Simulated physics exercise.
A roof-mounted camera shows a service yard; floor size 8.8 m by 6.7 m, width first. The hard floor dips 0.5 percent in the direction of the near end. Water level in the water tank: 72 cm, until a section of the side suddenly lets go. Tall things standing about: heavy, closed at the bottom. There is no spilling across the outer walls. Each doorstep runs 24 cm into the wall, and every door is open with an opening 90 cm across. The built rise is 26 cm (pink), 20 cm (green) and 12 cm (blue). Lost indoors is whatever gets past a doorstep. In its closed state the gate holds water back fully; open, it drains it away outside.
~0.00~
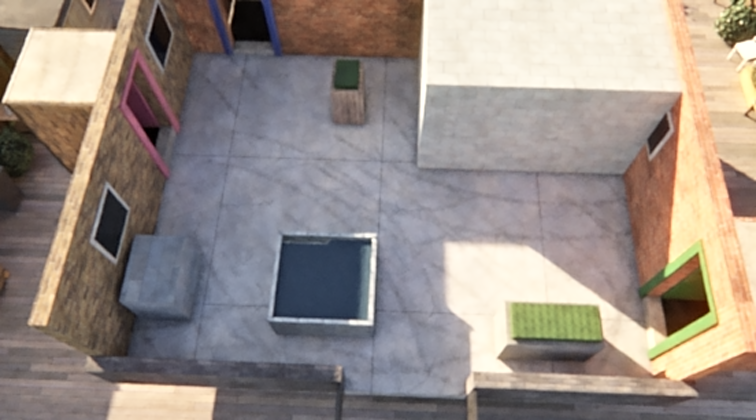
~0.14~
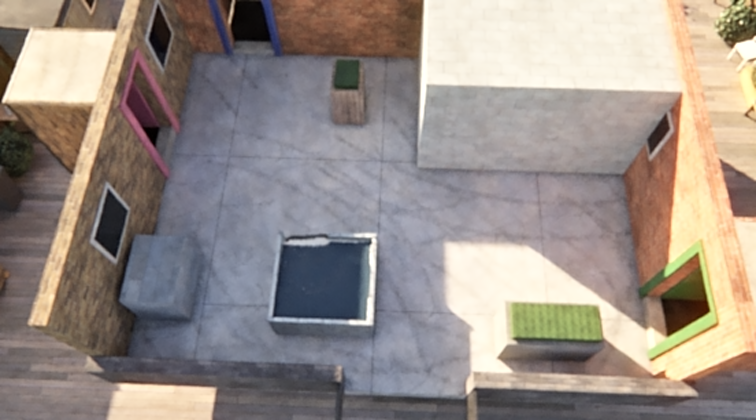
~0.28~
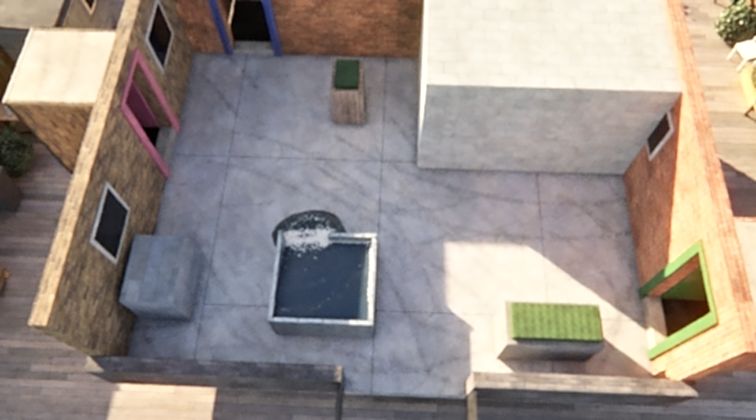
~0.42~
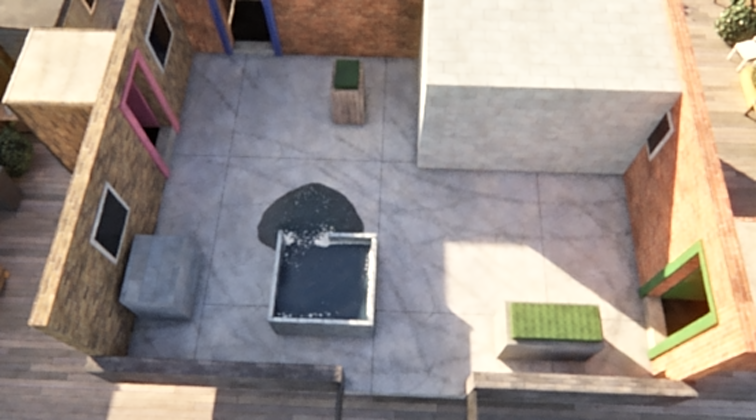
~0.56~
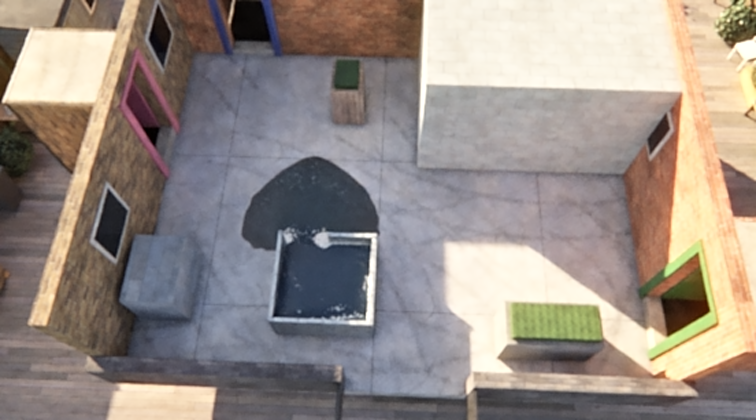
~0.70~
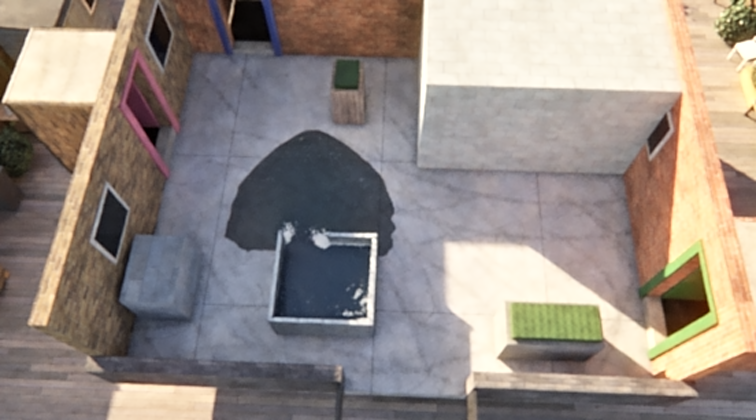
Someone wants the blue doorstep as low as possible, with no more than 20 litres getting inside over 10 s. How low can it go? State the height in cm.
Around 11 cm would do.
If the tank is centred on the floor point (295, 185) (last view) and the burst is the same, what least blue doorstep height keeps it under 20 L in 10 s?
In that case about 21 cm.
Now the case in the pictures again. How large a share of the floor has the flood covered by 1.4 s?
Roughly 30 percent.
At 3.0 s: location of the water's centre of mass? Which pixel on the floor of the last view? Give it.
Centre of the water: Approx. (304, 176) px.
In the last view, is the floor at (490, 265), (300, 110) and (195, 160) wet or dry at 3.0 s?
I'd mark them spared by the flood, touched by the flood and touched by the flood, respectively.
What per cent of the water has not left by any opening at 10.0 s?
Water still present: Approx. 100 %.
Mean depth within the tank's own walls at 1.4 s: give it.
Roughly 43 cm.
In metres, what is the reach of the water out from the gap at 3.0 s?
5.4 metres.
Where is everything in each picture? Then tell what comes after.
In the first frame, still water, 72 cm deep, in the water tank at (324, 278); the blue door at (245, 20) is dry.
In the second frame, water pours out on the far side and has run 0.3 m, to a hidden place; about 6 cm deep outside, 72 cm at the back.
In the third frame, the gap is on the far side, the front 0.8 m out at (313, 214); the back of the water tank holds 72 cm.
In the fourth frame, the gap is on the far side, the front 1.3 m out at (309, 188); the back of the water tank holds 67 cm.
In the fifth frame, the gap is on the far side, the front 1.9 m out at (309, 161); the back of the water tank holds 61 cm.
In the sixth frame, the gap is on the far side, the front 2.5 m out at (305, 135); the back of the water tank holds 61 cm; 2.4 m in a straight line remain to the blue door at (245, 20).
After 1.4 s water covers 30 % of the floor, deepest (30 cm) near (300, 243); it has not reached the blue door.
After 3.0 s water covers 40 % of the floor, deepest (24 cm) near (199, 73); 13 cm at the blue door, 7 litres in over its 12 cm doorstep.
After 10.0 s water covers 70 % of the floor, deepest (10 cm) near (243, 371); 4 cm at the blue door, 13 litres in over its 12 cm doorstep.
At the blue door as built, the water arrived by 1.7 s and peaked near 17 cm at 2.0 s.
With a doorstep of 9 cm, 36 litres would have come in within the 10 s; with 12.5 cm, 11 litres. So under 20 litres takes about 11 cm.
